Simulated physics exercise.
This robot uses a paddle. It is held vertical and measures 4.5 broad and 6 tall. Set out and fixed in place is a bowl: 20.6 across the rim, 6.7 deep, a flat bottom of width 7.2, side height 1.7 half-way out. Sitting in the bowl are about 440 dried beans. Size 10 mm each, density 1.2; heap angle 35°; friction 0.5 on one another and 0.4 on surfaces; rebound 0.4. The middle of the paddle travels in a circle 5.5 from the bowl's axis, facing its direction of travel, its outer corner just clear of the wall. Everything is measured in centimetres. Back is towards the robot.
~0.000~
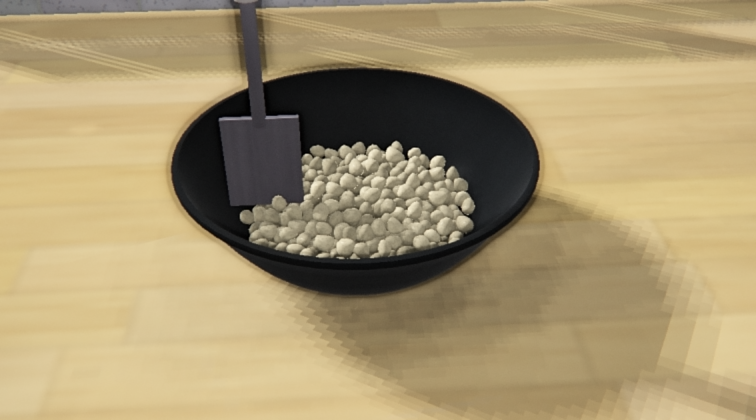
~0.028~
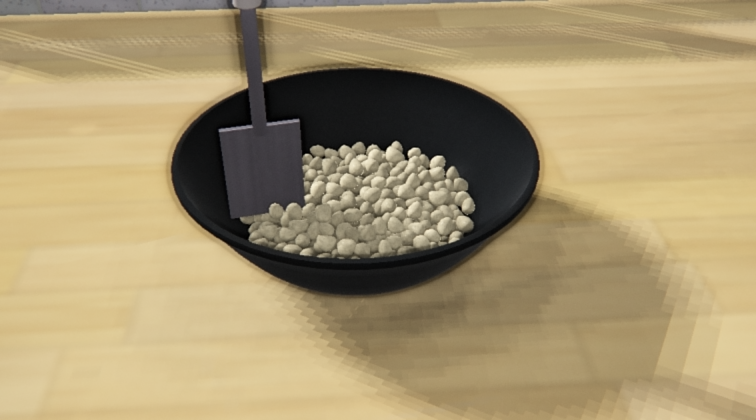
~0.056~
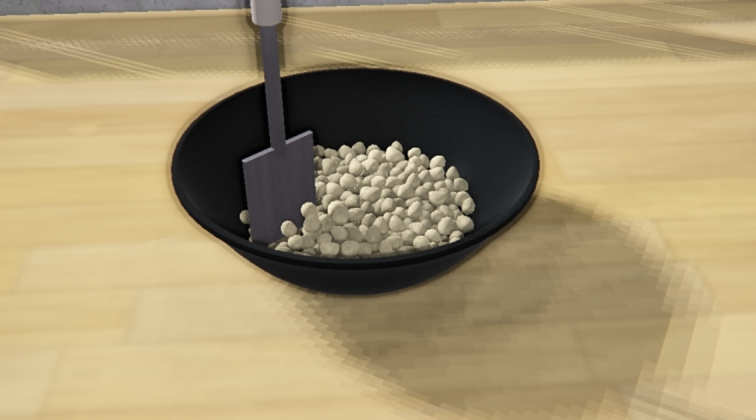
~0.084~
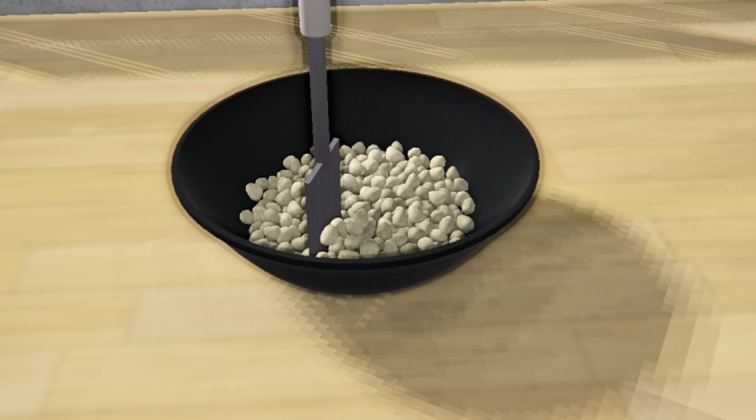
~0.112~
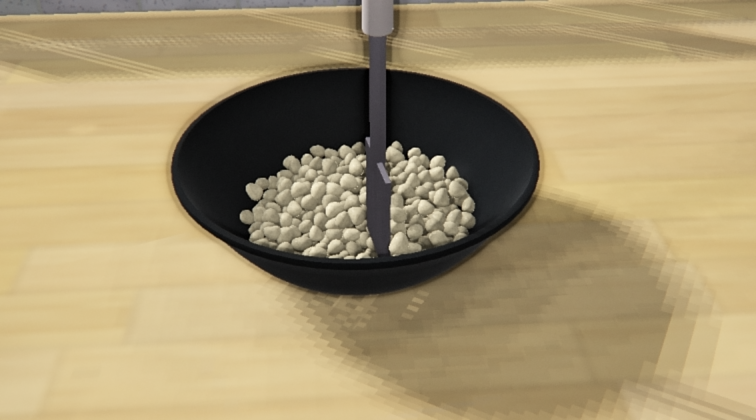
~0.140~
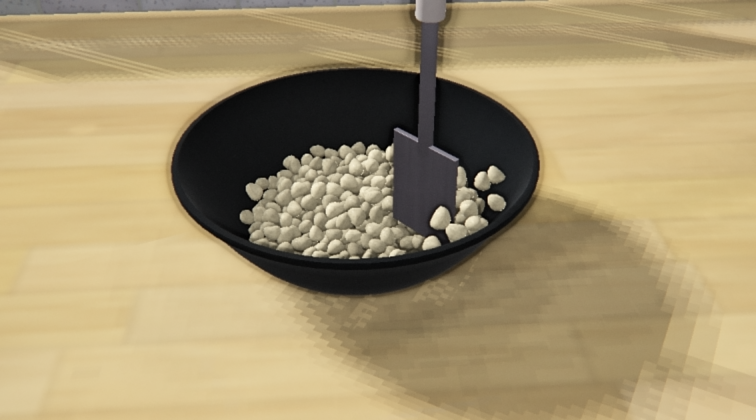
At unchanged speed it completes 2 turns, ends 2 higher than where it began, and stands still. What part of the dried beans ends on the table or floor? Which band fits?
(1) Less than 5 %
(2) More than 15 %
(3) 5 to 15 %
5 to 15 % (3).
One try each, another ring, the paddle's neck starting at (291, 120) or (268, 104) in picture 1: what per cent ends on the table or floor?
Near 15 and 15 in a hundred, one try each.
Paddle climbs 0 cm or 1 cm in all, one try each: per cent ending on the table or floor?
About 30 per cent on the first try and 10 per cent on the second.
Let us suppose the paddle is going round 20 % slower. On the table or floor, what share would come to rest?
Near 5 in a hundred, it would be.
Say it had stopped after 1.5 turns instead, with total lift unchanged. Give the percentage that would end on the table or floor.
Roughly 5 per cent.
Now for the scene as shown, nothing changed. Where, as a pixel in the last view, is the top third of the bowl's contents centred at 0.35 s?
About (342, 182).
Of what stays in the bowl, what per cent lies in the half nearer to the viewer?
I'd say around 45 per cent.
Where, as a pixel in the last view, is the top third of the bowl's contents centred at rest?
I'd put it at about (344, 188).
After 0.35 s, 357° round, highest piece 10 above the table; 410 in the bowl, 14 on the table or floor, 20 in flight or on the tool.
After 0.56 s, 225° round, highest piece 6 above the table; 407 in the bowl, 36 on the table or floor, 1 in flight or on the tool.
After 0.87 s, 0° round, highest piece 4 above the table; 407 in the bowl, 37 on the table or floor.
After 1.57 s, 0° round, highest piece 4 above the table; 407 in the bowl, 37 on the table or floor.
In the end, 407 in the bowl, 37 on the table or floor. That is 8 % on the table or floor.
